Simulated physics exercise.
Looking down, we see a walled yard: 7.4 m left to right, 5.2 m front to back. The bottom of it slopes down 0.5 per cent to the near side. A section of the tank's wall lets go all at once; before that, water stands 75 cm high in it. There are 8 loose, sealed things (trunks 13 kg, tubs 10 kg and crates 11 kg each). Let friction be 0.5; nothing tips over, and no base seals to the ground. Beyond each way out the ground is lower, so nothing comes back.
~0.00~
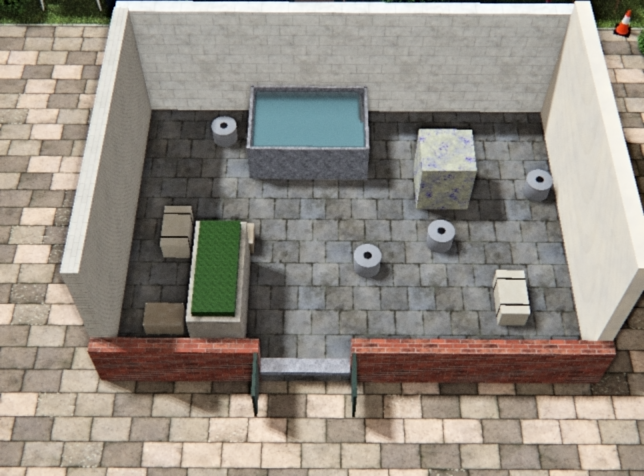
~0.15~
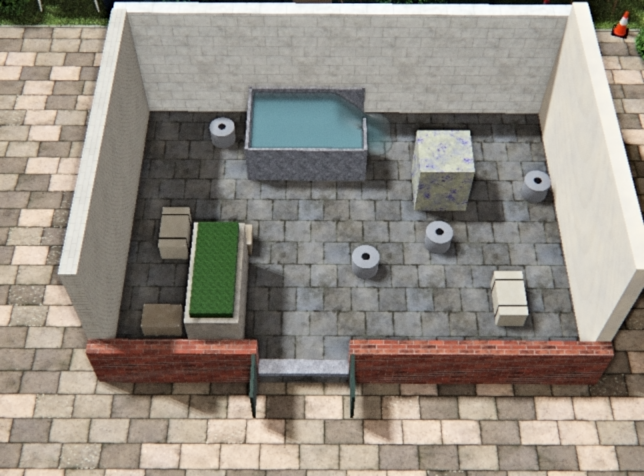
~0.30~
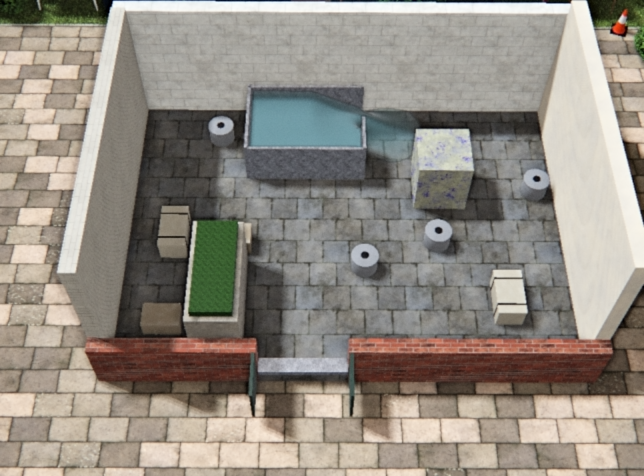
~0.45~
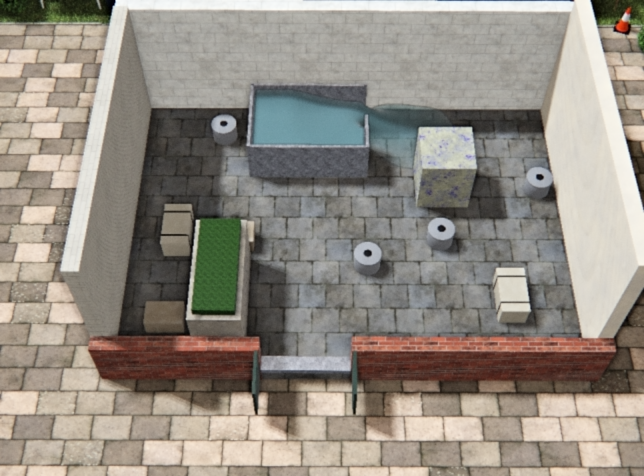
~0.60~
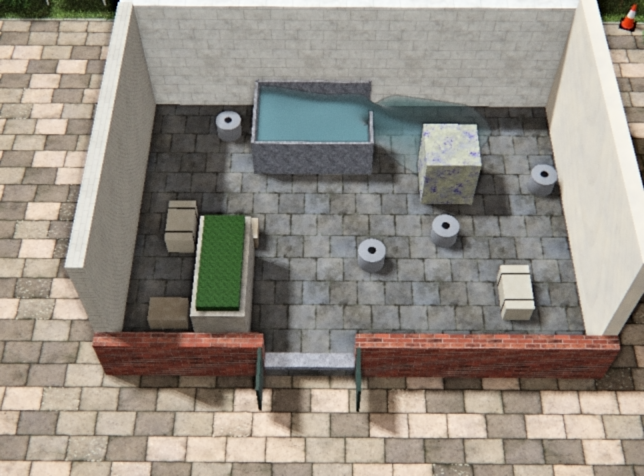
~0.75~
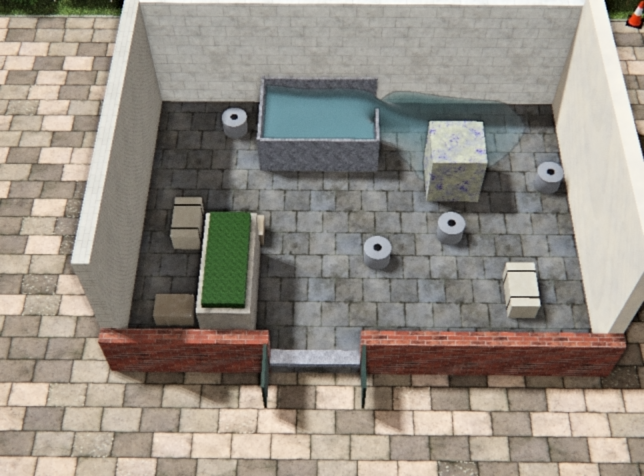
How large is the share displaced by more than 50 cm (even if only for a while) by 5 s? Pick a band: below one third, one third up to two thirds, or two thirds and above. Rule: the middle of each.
The share is below one third.
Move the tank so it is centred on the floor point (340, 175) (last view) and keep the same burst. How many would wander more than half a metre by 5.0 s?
The count would be 2.
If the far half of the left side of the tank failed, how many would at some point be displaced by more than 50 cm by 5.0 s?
You'd get 3 in that case.
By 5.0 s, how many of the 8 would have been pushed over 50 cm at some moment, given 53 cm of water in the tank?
It would come to 2 of them.
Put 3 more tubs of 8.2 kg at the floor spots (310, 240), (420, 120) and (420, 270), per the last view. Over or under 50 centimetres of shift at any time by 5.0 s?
Order as listed: Inside half a metre / beyond half a metre / inside half a metre.
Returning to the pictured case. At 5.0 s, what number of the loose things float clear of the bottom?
I'd say 1 of them.
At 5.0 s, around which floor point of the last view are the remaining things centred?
They're centred close to (307, 250).
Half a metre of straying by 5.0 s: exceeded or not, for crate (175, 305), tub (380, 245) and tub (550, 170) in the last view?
One by one: Below the line; below the line; above the line.
After 1.1 s 0 of 8 are over 50 cm from their spots; 0 afloat.
After 2.2 s 1 of 8 are over 50 cm from their spots; 0 afloat.
After 3.5 s 2 of 8 are over 50 cm from their spots; 0 afloat.
After 5.0 s 2 of 8 are over 50 cm from their spots, and 2 have been at some point; 1 afloat.
